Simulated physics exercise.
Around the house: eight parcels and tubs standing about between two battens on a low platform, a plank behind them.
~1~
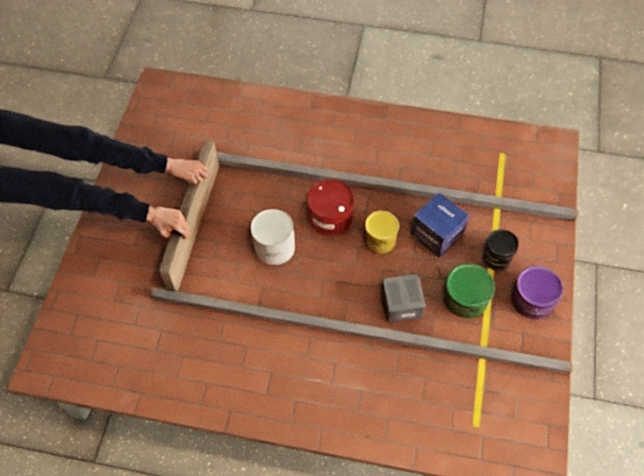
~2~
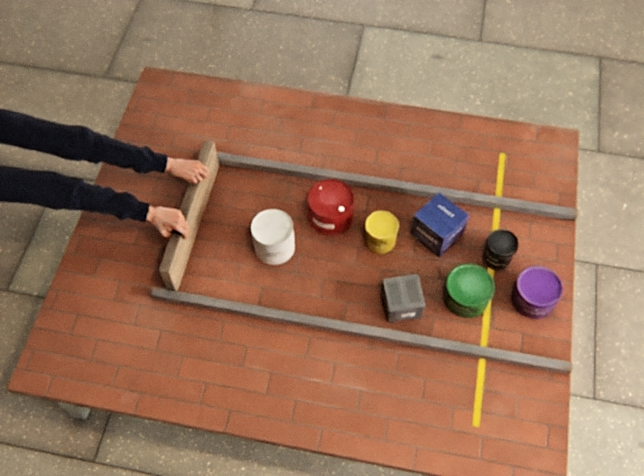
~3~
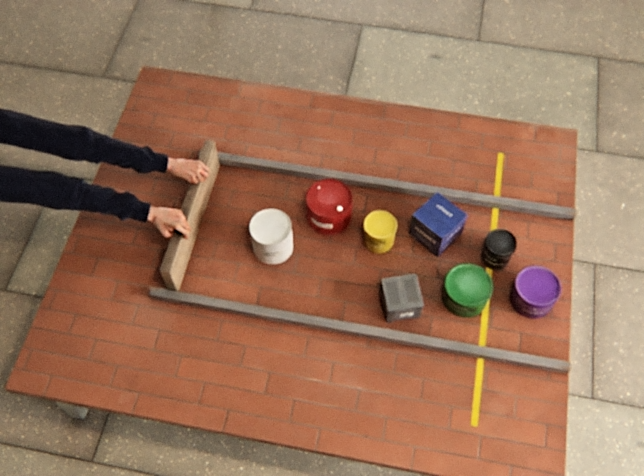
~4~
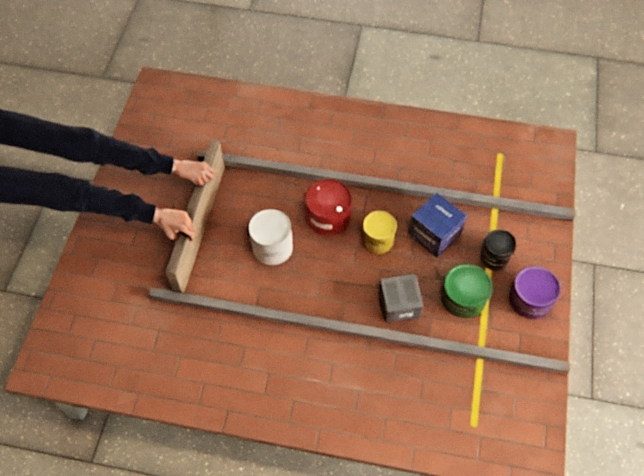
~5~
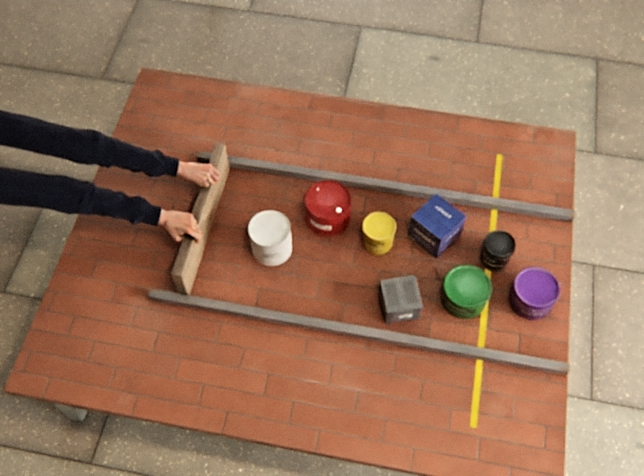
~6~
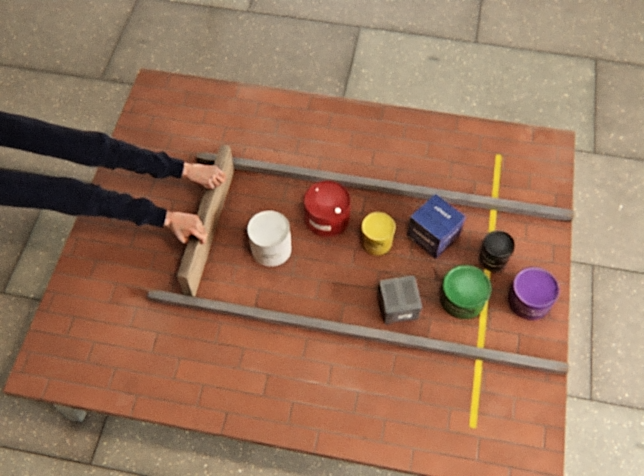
Two hands sliding a wooden plank slowly to the right between two battens, toward tubs and boxes standing still on a platform.
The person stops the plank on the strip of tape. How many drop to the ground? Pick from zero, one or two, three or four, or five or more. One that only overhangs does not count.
In the end the number that fall off is one or two.
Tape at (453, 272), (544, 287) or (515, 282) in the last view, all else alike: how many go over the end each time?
It would be 0, 5 and 4.
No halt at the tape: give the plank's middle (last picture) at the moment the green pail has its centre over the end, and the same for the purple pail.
Near (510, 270) and (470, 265).
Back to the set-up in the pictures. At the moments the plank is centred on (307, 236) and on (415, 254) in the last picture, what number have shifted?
The counts are 2 and 7.
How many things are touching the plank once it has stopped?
In contact: 3.
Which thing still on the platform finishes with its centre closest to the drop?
That is the blue box.
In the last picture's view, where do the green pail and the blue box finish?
The green pail at (546, 312), the blue box at (560, 237).
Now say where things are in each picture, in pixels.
Purple pail (536, 293); black pail (500, 251); green pail (468, 292); plank (191, 214); tape (491, 276), in the first frame.
Black pail (500, 251); red canister (331, 208), in the second frame.
Green pail (467, 291); grey tote (401, 298), in the third frame.
Purple pail (534, 293); plank (197, 216), in the fourth frame.
Black pail (497, 252); blue box (436, 226), in the fifth frame.
Purple pail (533, 294); black pail (496, 252); green pail (465, 293); plank (208, 219); tape (487, 277), in the sixth frame.
A little later, none off yet; purple pail at rest near (533, 294); black pail at rest near (496, 252); green pail at rest near (465, 293).
When it is over, the number that fall off is one or two; down, black pail and purple pail.
